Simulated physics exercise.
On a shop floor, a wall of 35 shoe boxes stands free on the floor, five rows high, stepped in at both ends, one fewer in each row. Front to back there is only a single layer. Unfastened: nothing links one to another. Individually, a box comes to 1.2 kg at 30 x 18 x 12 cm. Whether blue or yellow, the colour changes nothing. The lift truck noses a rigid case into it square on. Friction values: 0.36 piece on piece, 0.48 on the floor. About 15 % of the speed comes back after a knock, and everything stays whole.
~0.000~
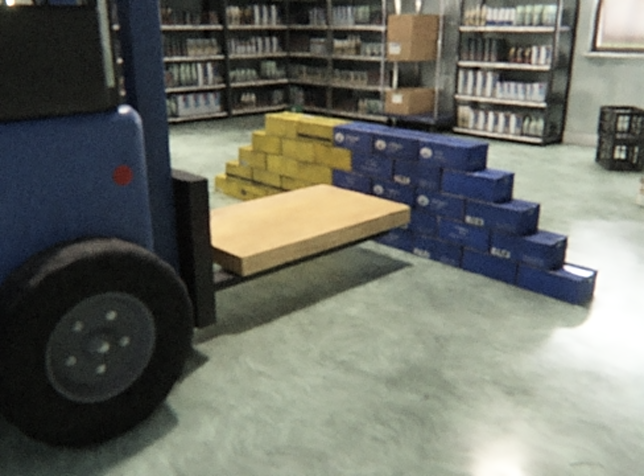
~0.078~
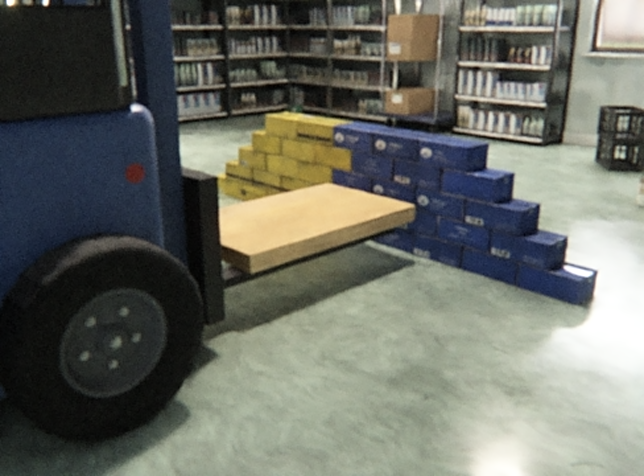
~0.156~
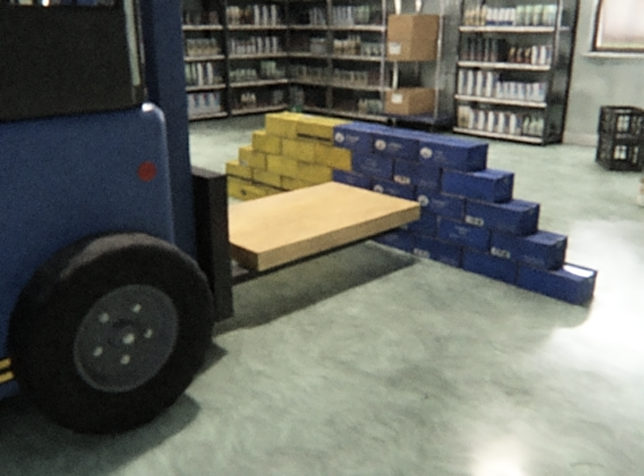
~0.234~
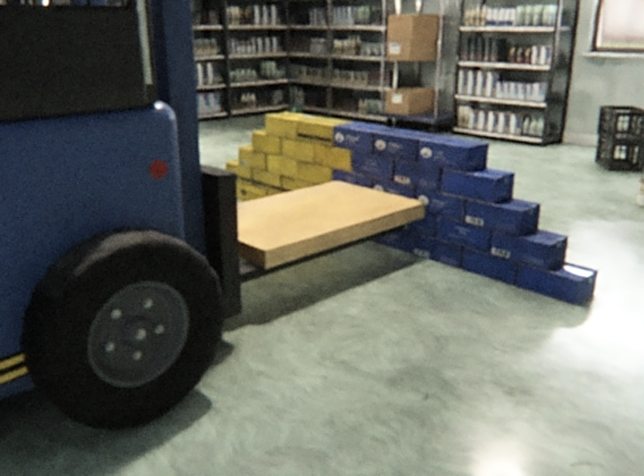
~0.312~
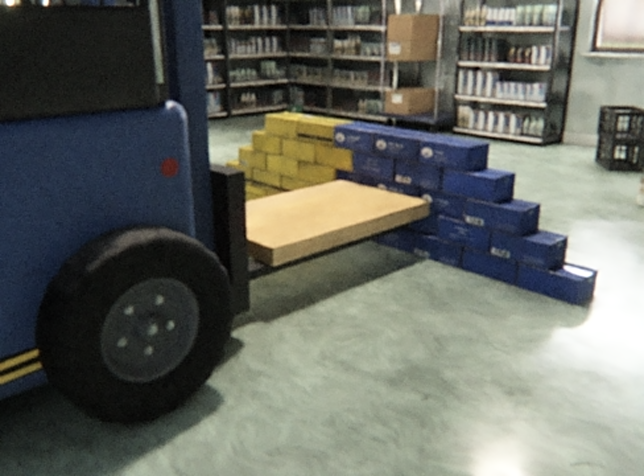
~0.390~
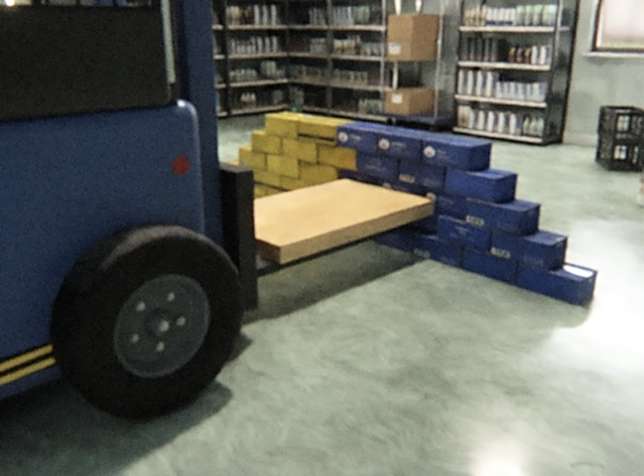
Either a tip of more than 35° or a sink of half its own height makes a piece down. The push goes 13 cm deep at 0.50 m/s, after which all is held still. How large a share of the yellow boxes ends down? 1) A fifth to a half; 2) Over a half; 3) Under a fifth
The answer is 1.
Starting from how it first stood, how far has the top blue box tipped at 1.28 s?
Roughly 130°.
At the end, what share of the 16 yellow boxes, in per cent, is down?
Near 40 per cent of them are down.
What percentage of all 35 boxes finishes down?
Somewhere near 50 in a hundred.
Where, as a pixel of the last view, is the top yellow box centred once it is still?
At about (378, 177).
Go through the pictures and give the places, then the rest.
In the first picture (we follow the side turned to the camera), load (398, 217) 12 cm short of touching; top yellow box (314, 133); top blue box (442, 156); no piece has moved.
Load (403, 215) 9 cm short of touching; top yellow box (314, 133), in the second picture.
Load (408, 214) 47 mm short of touching; top yellow box (314, 133), in the third picture.
Load (413, 212) 8 mm short of touching; top yellow box (314, 133), in the fourth picture.
Load (418, 211) 31 mm in; top yellow box (314, 133); 6 stirred so far, in the fifth picture.
Load (422, 209) 7 cm in; top yellow box (316, 133) displaced 16 mm; top blue box (445, 155) displaced 27 mm; 15 stirred so far, in the sixth picture.
Around 0.64 s, none of the 16 yellow boxes down (0 of 35 in all colours); top yellow box tipped 7°; top blue box tipped 12°.
Around 0.94 s, 2 of the 16 yellow boxes down (14 of 35 in all colours); top yellow box tipped 34°, 42 mm lower; top blue box tipped 47°, 16 cm lower.
Around 1.28 s, 6 of the 16 yellow boxes down (18 of 35 in all colours); top yellow box on its side; top blue box on its side.
Finally (2.2 s), 6 of the 16 yellow boxes down (18 of 35 in all colours); top yellow box upside down; top blue box upside down. That is 38 per cent. Seen by the last camera, middles, top yellow box near (378, 177), top blue box near (574, 218).
